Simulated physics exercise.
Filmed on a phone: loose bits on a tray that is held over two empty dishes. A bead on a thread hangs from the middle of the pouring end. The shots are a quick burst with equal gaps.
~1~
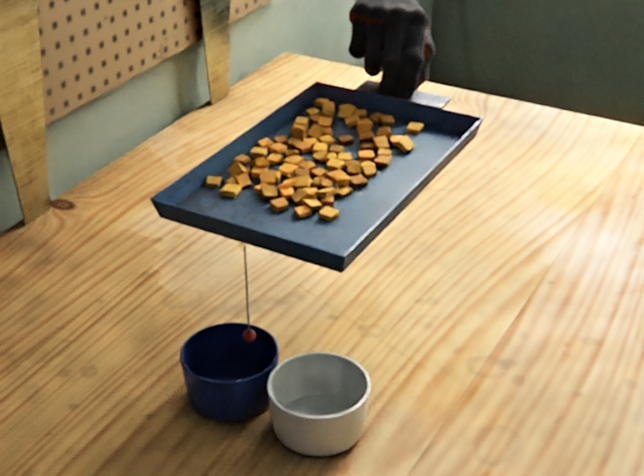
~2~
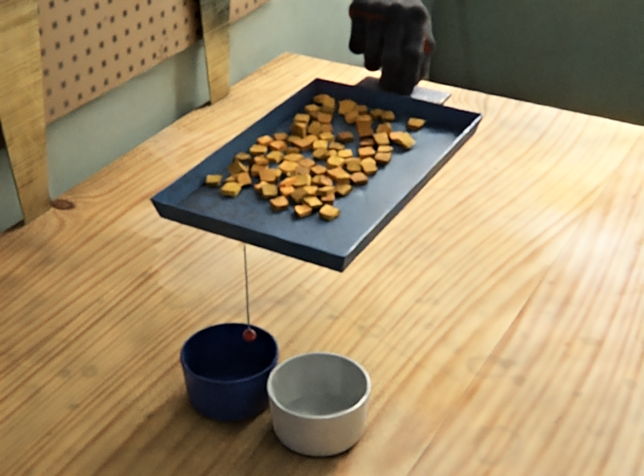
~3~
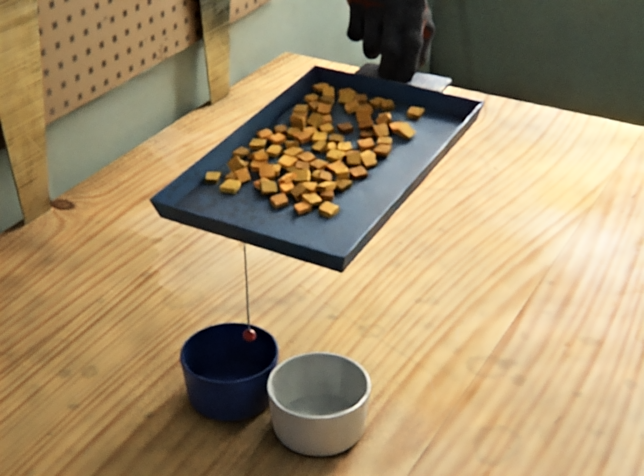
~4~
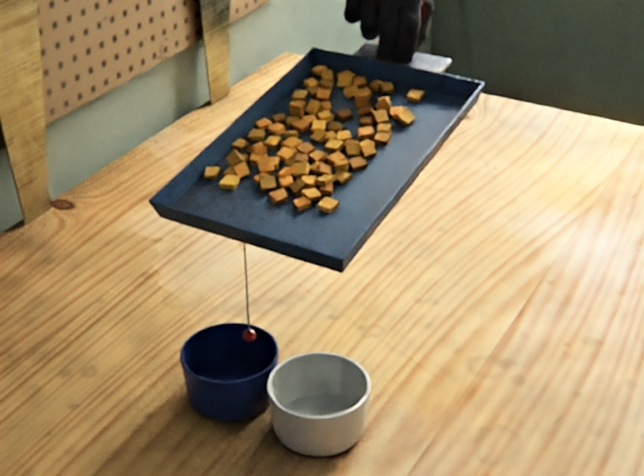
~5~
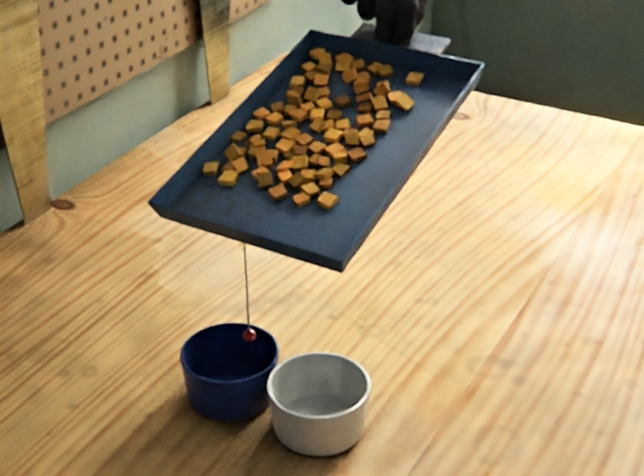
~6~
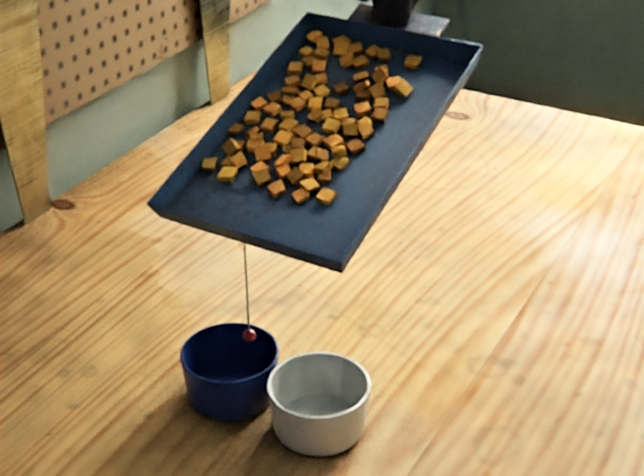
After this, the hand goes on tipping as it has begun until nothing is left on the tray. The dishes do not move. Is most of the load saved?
They take under half between them.
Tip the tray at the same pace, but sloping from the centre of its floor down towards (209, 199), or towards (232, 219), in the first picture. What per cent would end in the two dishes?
Roughly 0 per cent, and 20 per cent.
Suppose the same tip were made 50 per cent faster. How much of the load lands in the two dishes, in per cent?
Near 30 %.
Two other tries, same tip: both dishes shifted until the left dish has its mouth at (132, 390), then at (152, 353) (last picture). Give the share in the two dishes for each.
About 30 and 70 per cent.
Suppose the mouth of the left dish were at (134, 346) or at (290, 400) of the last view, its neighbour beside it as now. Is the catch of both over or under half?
First the larger part, then not half.
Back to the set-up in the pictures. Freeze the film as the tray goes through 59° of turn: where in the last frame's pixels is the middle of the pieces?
Roughly at (235, 206).
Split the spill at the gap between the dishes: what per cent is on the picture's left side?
Close to 90 per cent.
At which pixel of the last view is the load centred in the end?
Near (193, 436).
Soon, tray tipped steeply; nearly all on the tray; a small part in the air.
A while on, tray tipped right over; most on the tray; a stray few in the right dish; a small part in the left dish; a small part outside both; a small part in the air.
Towards the end, tray tipped past a quarter turn; a small part in the right dish; about a quarter in the left dish; most outside both; a stray few in the air.
Finally, tray tipped past a quarter turn; a small part in the right dish; about a quarter in the left dish; most outside both; a stray few in the air.
